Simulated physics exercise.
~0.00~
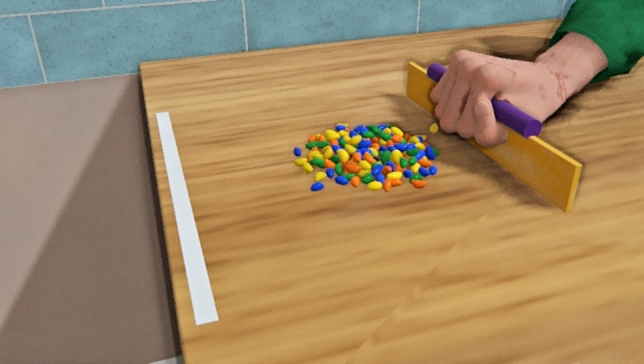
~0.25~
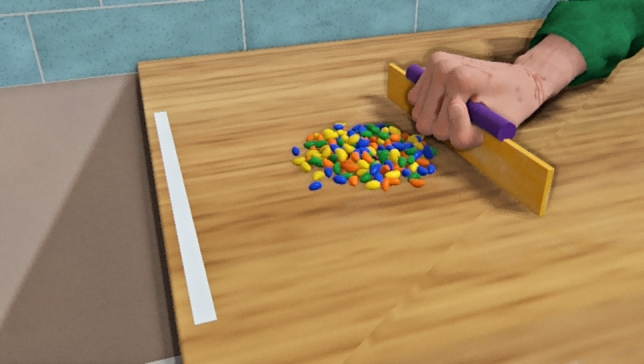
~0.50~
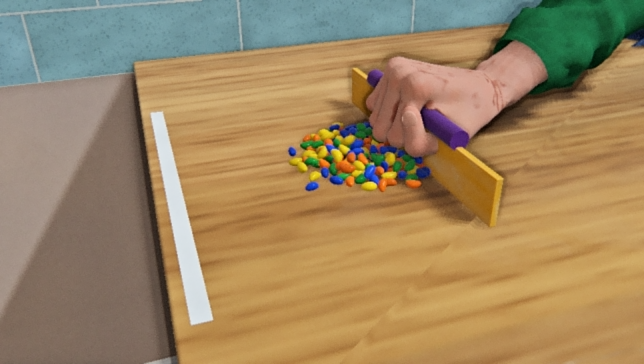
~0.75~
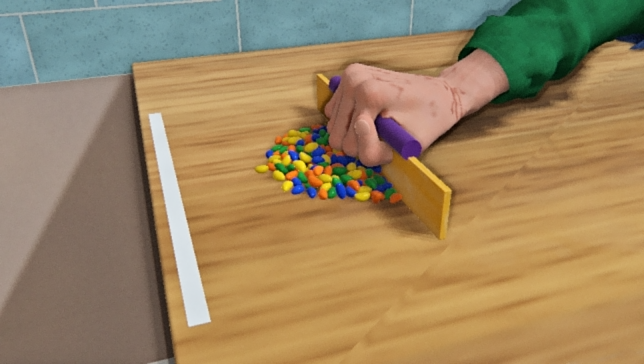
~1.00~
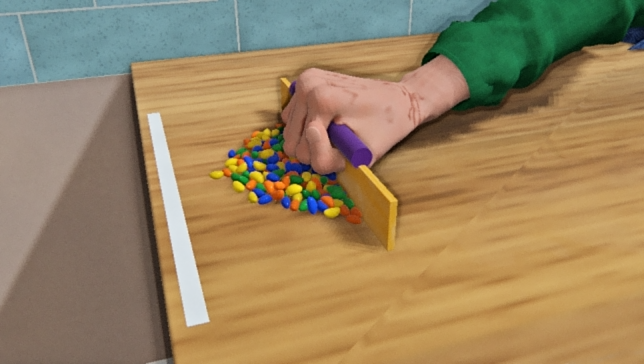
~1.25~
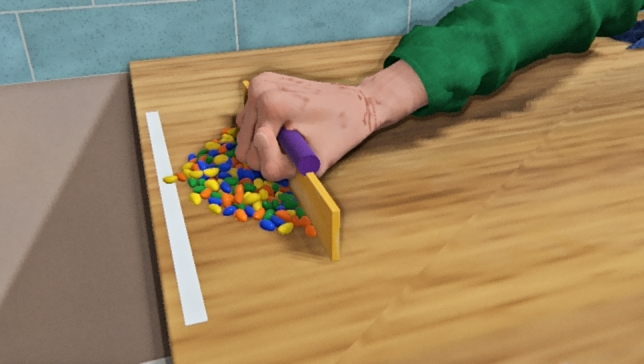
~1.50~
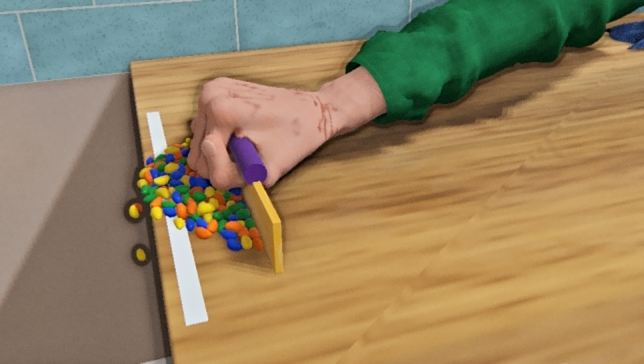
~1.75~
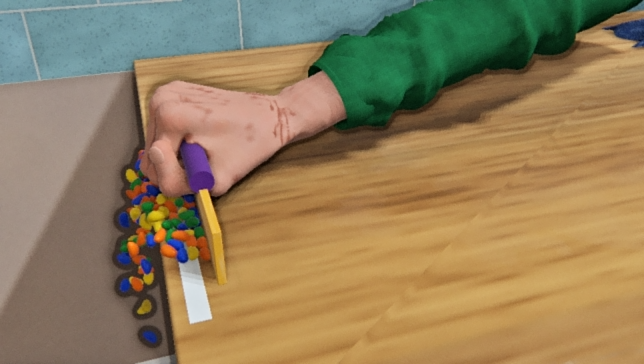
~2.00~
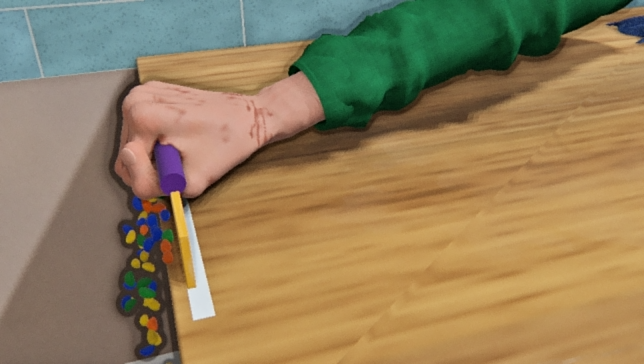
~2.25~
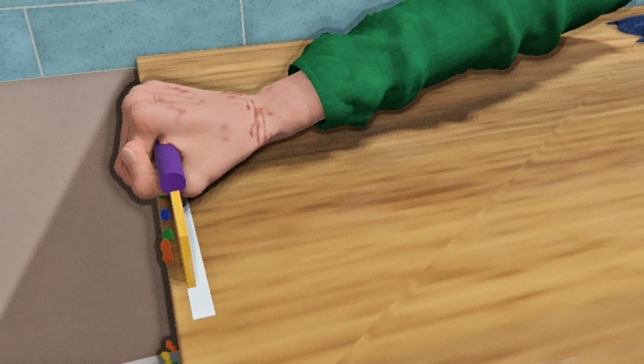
On a wooden tabletop, a hand sweeps colourful candy-like pieces left with a scraper, stopping at white tape as nearly all spill over the edge.
